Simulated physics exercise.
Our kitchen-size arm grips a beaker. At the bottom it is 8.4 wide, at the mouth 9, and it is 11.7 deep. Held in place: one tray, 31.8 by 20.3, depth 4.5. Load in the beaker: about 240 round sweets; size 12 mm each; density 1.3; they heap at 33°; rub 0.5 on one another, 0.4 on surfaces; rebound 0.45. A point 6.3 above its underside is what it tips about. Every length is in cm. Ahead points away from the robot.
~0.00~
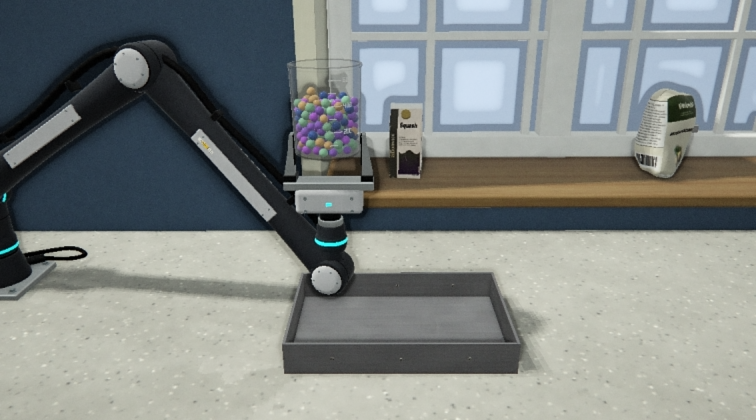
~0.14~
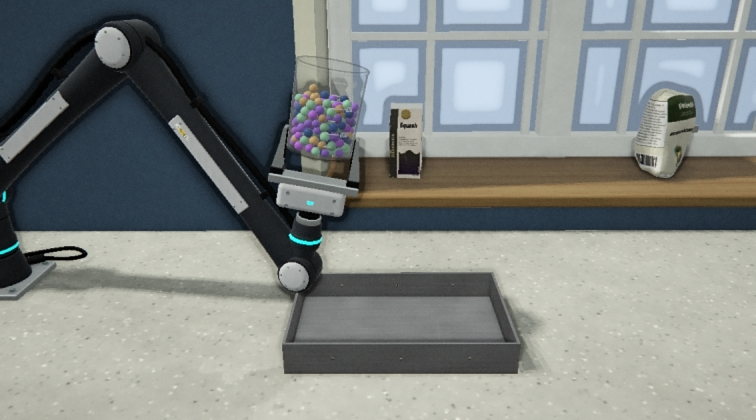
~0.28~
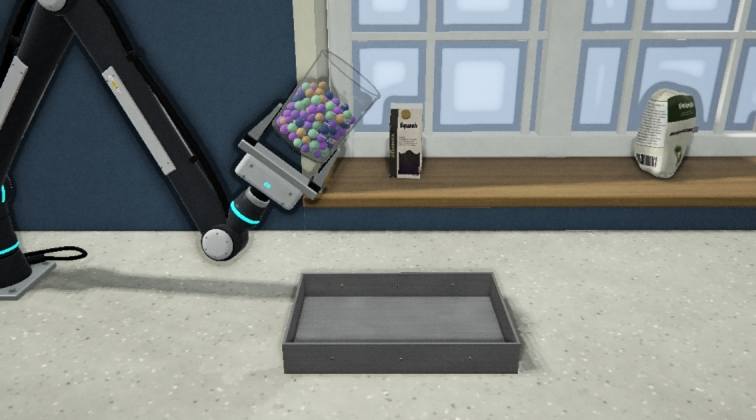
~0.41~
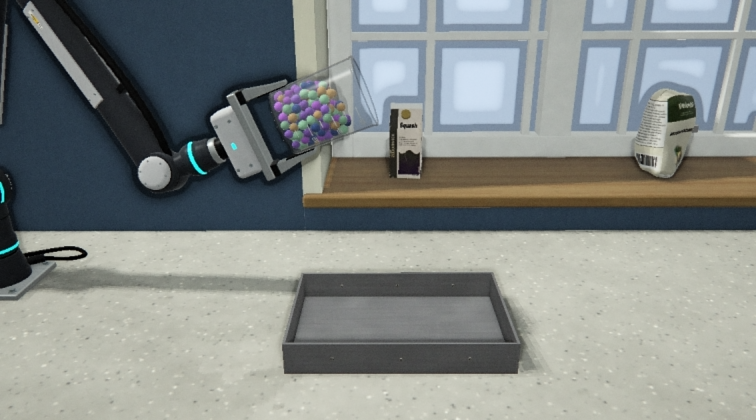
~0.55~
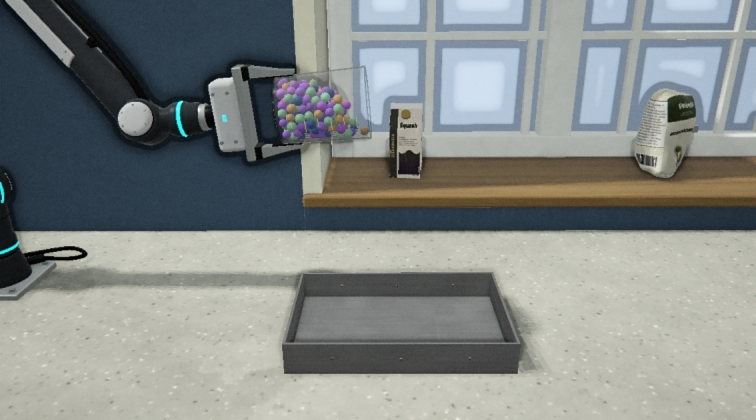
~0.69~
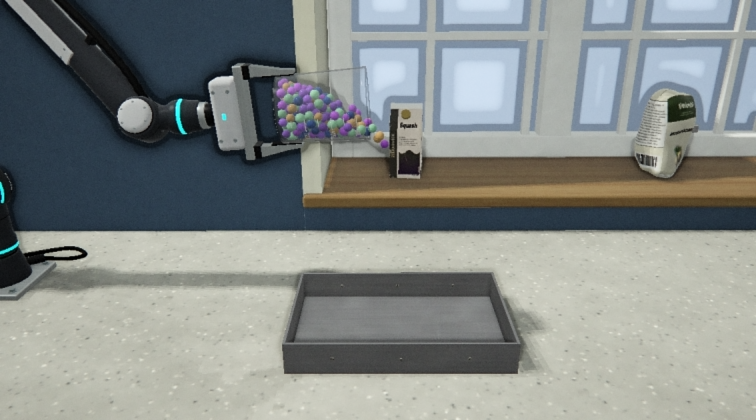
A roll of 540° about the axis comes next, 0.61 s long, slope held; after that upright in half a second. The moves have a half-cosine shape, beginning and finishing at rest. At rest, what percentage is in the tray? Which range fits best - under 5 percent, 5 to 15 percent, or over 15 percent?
The best fit is over 15 percent.
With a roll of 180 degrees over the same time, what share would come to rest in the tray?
It would come to around 20 per cent.
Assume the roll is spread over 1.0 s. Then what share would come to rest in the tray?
It would then come to about 40 per cent.
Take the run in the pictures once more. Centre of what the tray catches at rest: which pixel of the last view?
At about (444, 321).
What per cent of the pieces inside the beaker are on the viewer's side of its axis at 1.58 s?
Share noted: Close to 45 per cent.
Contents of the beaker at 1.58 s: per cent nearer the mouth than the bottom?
30 %, roughly.
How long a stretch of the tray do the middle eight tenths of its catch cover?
About 16 cm.
After 1.13 s, tipped 86°, highest piece 39 above the table; 192 in the beaker, 18 in the tray, 26 in flight or on a rim.
After 1.58 s, tipped 35°, highest piece 38 above the table; 167 in the beaker, 63 in the tray, 2 on the table or floor, 4 in flight or on a rim.
After 2.00 s, upright, highest piece 37 above the table; 167 in the beaker, 67 in the tray, 2 on the table or floor.
After 2.70 s, upright, highest piece 37 above the table; 167 in the beaker, 67 in the tray, 2 on the table or floor.
At rest, 167 in the beaker, 67 in the tray, 2 on the table or floor. That is 28 % in the tray.
